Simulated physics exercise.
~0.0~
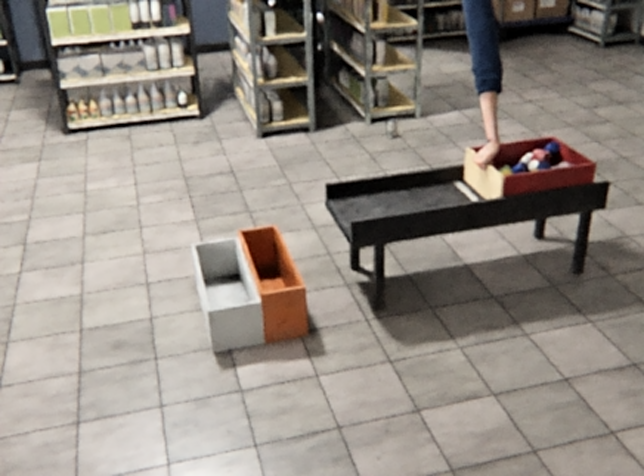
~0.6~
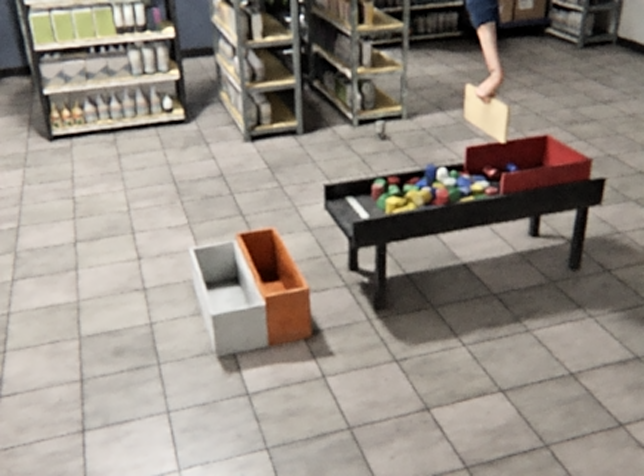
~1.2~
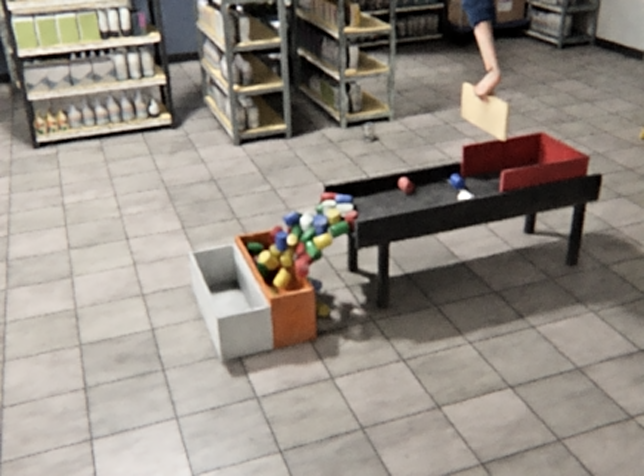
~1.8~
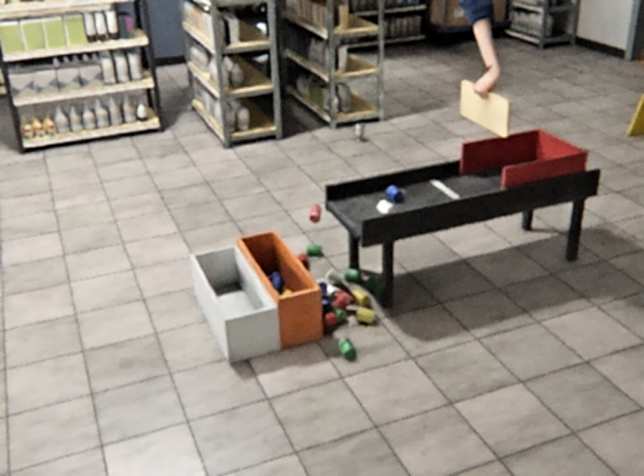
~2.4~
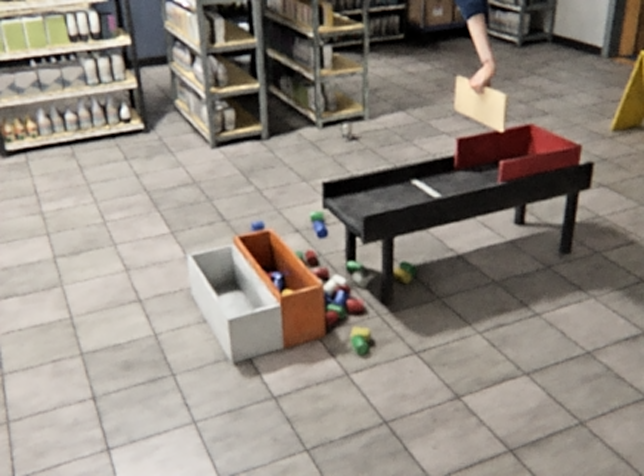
In a tiled room with shelves of bottles, a hand lifts the gate of a red pen and colourful small jars ride left along a black belt, spilling off its end; some land in the orange box, but more lie on the floor short of it, and the white bin stays empty.
